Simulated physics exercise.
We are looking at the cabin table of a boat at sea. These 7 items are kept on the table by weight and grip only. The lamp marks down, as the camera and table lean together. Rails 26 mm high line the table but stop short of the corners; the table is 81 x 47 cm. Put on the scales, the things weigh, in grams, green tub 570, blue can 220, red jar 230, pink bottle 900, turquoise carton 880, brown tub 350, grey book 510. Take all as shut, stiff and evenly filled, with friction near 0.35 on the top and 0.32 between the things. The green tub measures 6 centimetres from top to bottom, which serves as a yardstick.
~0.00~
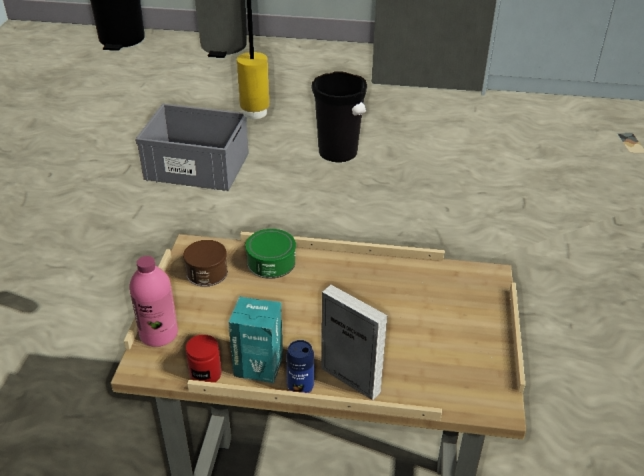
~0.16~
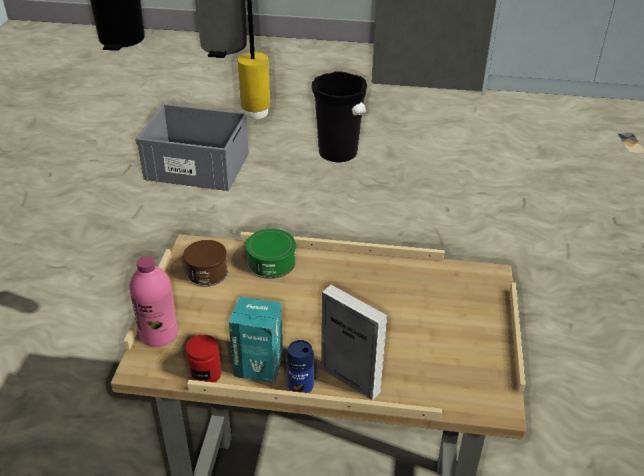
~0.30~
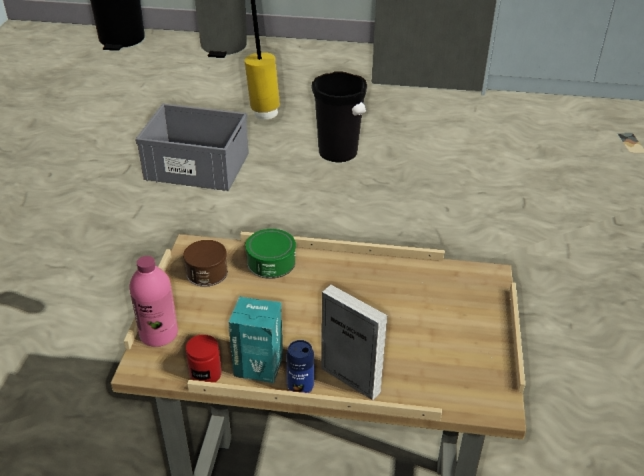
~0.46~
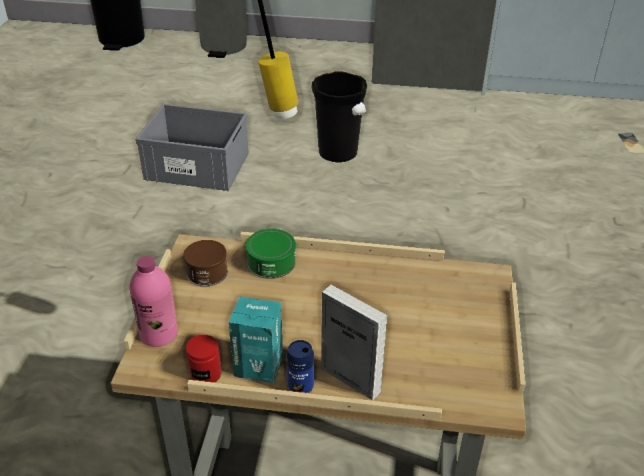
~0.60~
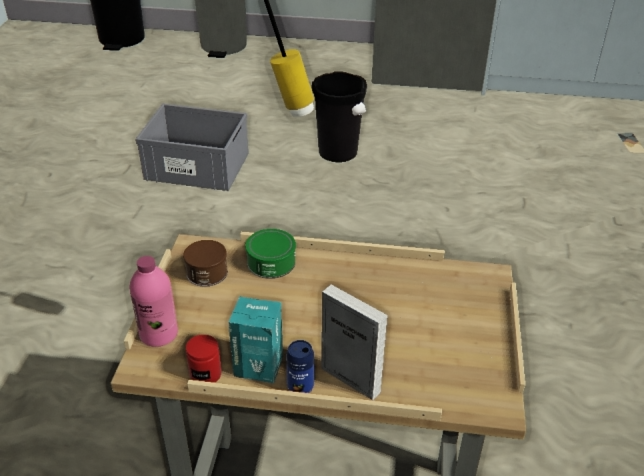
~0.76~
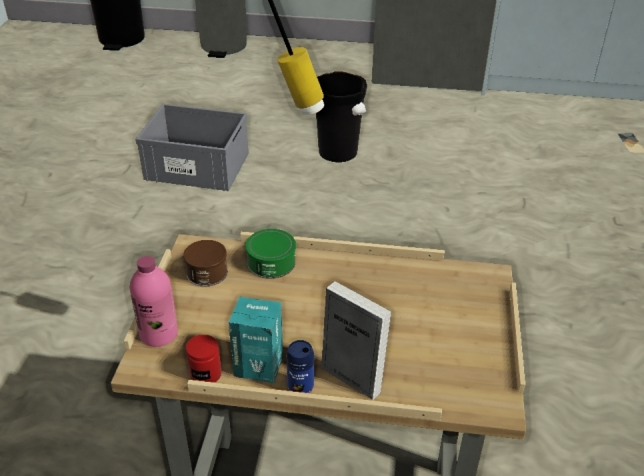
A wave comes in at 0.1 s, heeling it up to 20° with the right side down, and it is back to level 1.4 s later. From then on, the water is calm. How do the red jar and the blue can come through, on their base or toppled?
The red jar stays upright and the blue can stays upright.
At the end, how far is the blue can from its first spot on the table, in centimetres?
It ends about 0 centimetres from where it started.
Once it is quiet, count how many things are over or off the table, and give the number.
1.
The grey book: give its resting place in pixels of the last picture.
Near (406, 340).
After 0.96 s, heel 18°, right side down; grey book 27° off its base.
After 1.06 s, heel 14°, right side down; grey book 62° off its base.
After 1.16 s, heel 10°, right side down; grey book on its side.
In the end (2.0 s), toppled on the table, grey book; the other 6 under 5 cm from the start. In the last view, red jar near (205, 360), blue can near (301, 369).
